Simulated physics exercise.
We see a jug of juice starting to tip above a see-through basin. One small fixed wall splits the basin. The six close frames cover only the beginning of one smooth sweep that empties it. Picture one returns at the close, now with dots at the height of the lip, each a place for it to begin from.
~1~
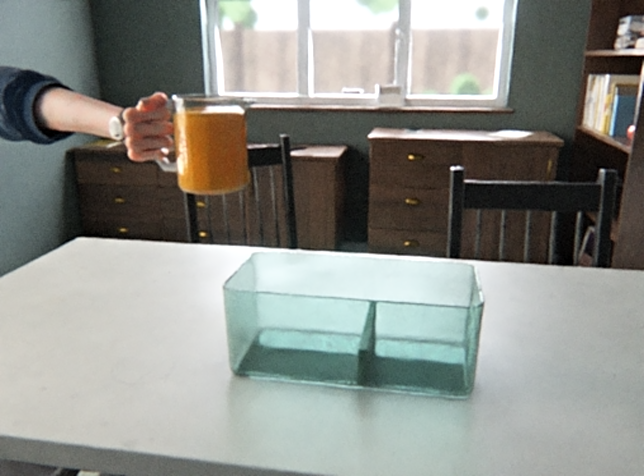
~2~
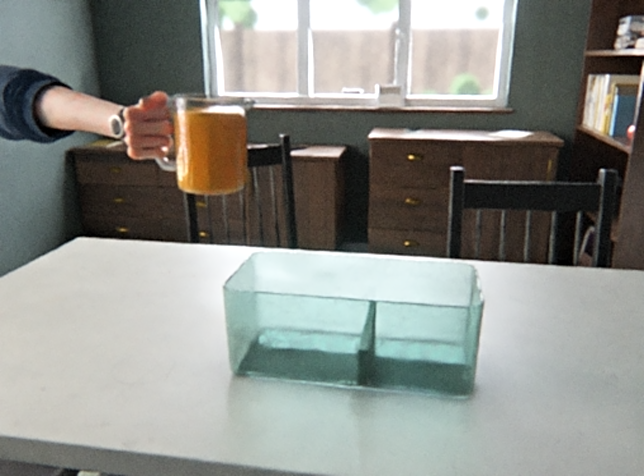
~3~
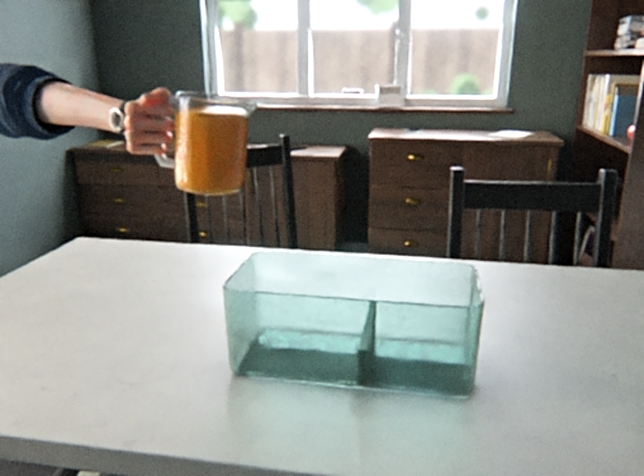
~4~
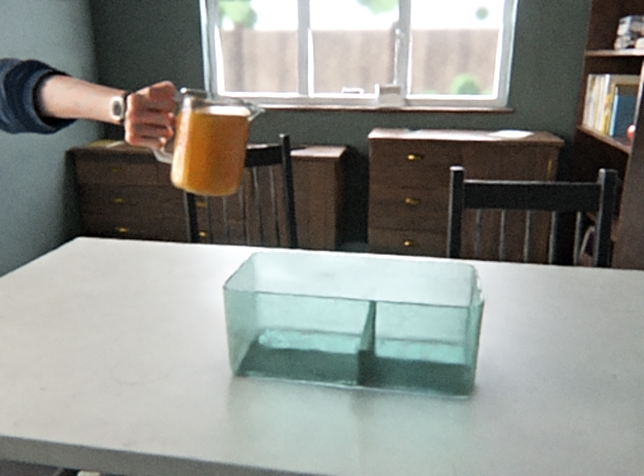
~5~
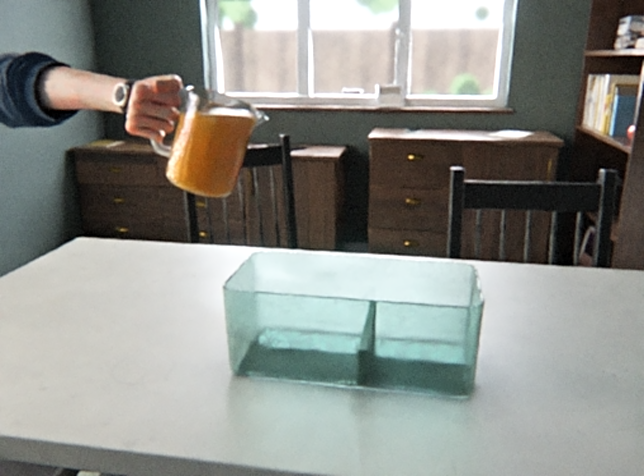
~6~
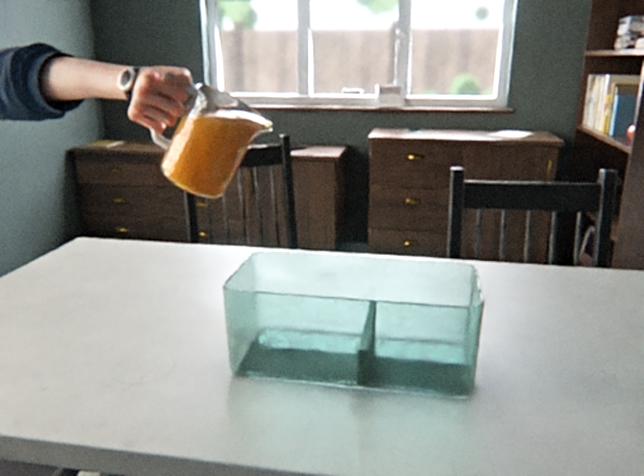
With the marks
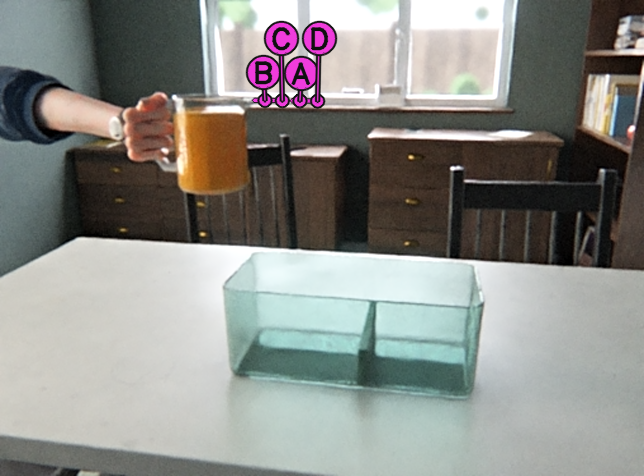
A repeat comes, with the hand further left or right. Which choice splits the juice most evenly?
The answer is place A.
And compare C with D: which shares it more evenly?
That is place D.
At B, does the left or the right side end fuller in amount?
The left side.
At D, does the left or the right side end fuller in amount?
The right side.
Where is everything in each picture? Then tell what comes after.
Upright, lip at (254, 100); basin from (231, 371) to (473, 395); top of the wall at (368, 324); nothing has left yet, in the first frame.
Upright, lip at (255, 101); nothing has left yet, in the second frame.
Tipped about 5°, lip at (258, 104); nothing has left yet, in the third frame.
Tipped about 12°, lip at (262, 111); nothing has left yet, in the fourth frame.
Tipped about 20°, lip at (266, 119); nothing has left yet, in the fifth frame.
Tipped about 30°, lip at (269, 130); juice is over the lip, down to (269, 130), in the sixth frame.
In magenta, A at (299, 100); B at (265, 100); C at (282, 100); D at (317, 101).
For place A, about 48 % ends left of the wall and 49 % right of it; 3 % is lost outside.
For place B, about 90 % ends left of the wall and 5 % right of it; 5 % is lost outside.
For place C, about 92 % ends left of the wall and 3 % right of it; 5 % is lost outside.
For place D, about 14 % ends left of the wall and 83 % right of it.
